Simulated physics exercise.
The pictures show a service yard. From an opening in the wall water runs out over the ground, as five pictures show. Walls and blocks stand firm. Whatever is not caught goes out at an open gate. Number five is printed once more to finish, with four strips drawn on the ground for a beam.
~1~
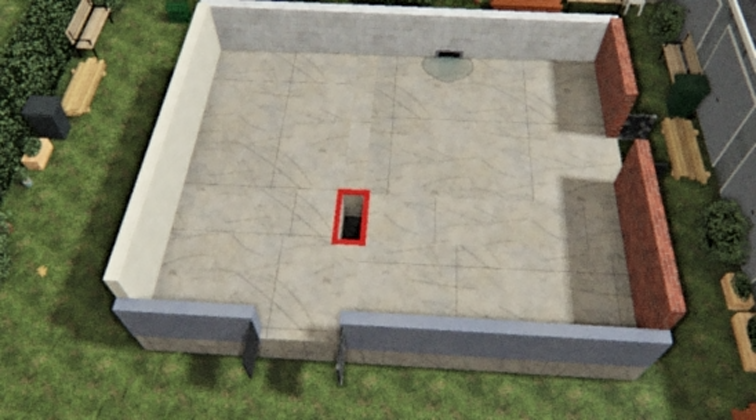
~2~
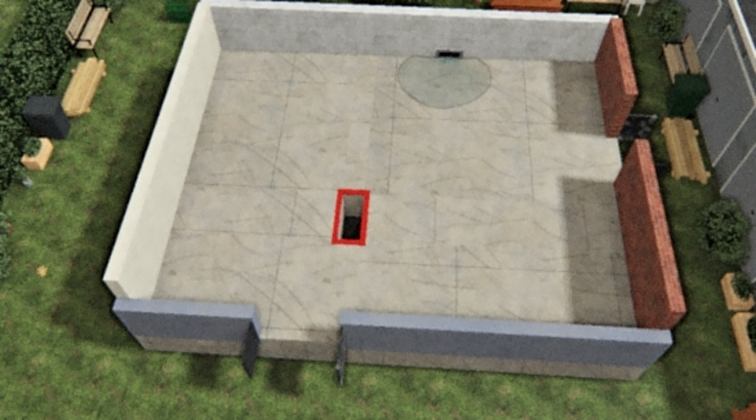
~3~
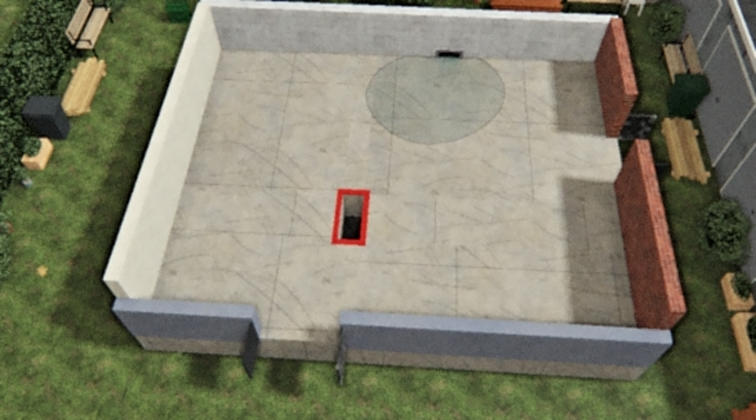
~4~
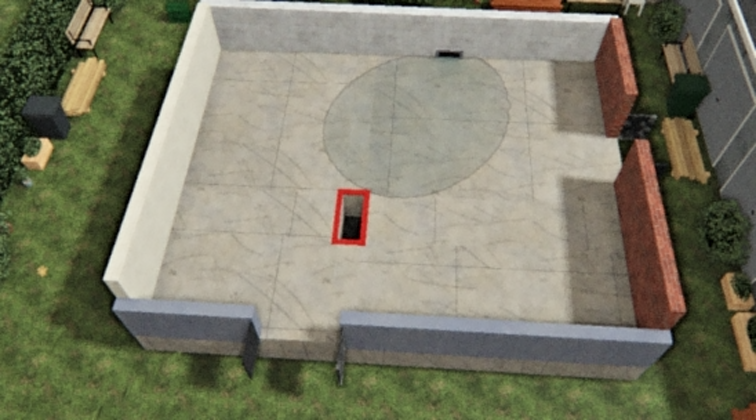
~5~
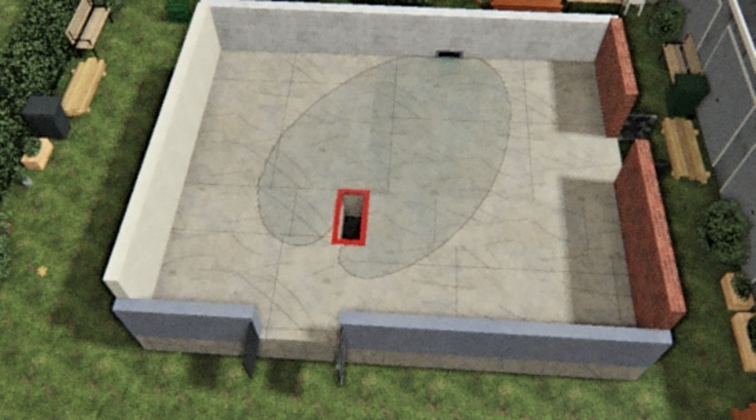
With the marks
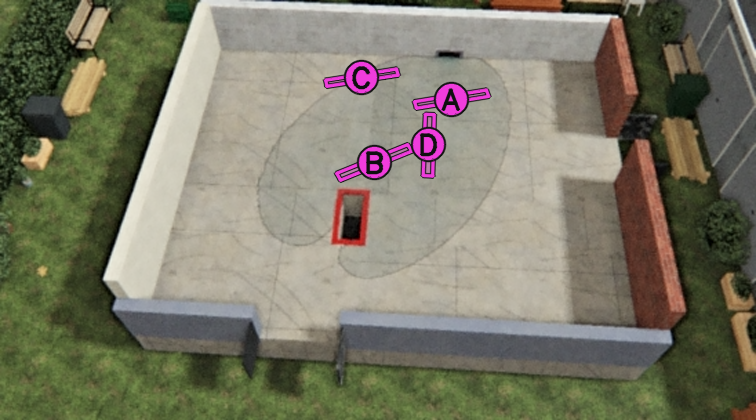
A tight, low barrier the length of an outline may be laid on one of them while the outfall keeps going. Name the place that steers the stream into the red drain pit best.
Go for C.
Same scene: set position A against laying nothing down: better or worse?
It is worse.
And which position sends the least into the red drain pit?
It is A.
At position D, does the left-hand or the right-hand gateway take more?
The left gate.
In magenta, A from (415, 104) to (487, 93); B from (338, 176) to (409, 147); C from (326, 83) to (397, 72); D from (427, 175) to (429, 114).
With A, about 11 % of the stream goes into the red drain pit, about 83 % out by the gates.
With B, about 17 % of the stream goes into the red drain pit, about 75 % out by the gates.
With C, about 31 % of the stream goes into the red drain pit, about 59 % out by the gates.
With D, about 17 % of the stream goes into the red drain pit, about 72 % out by the gates.
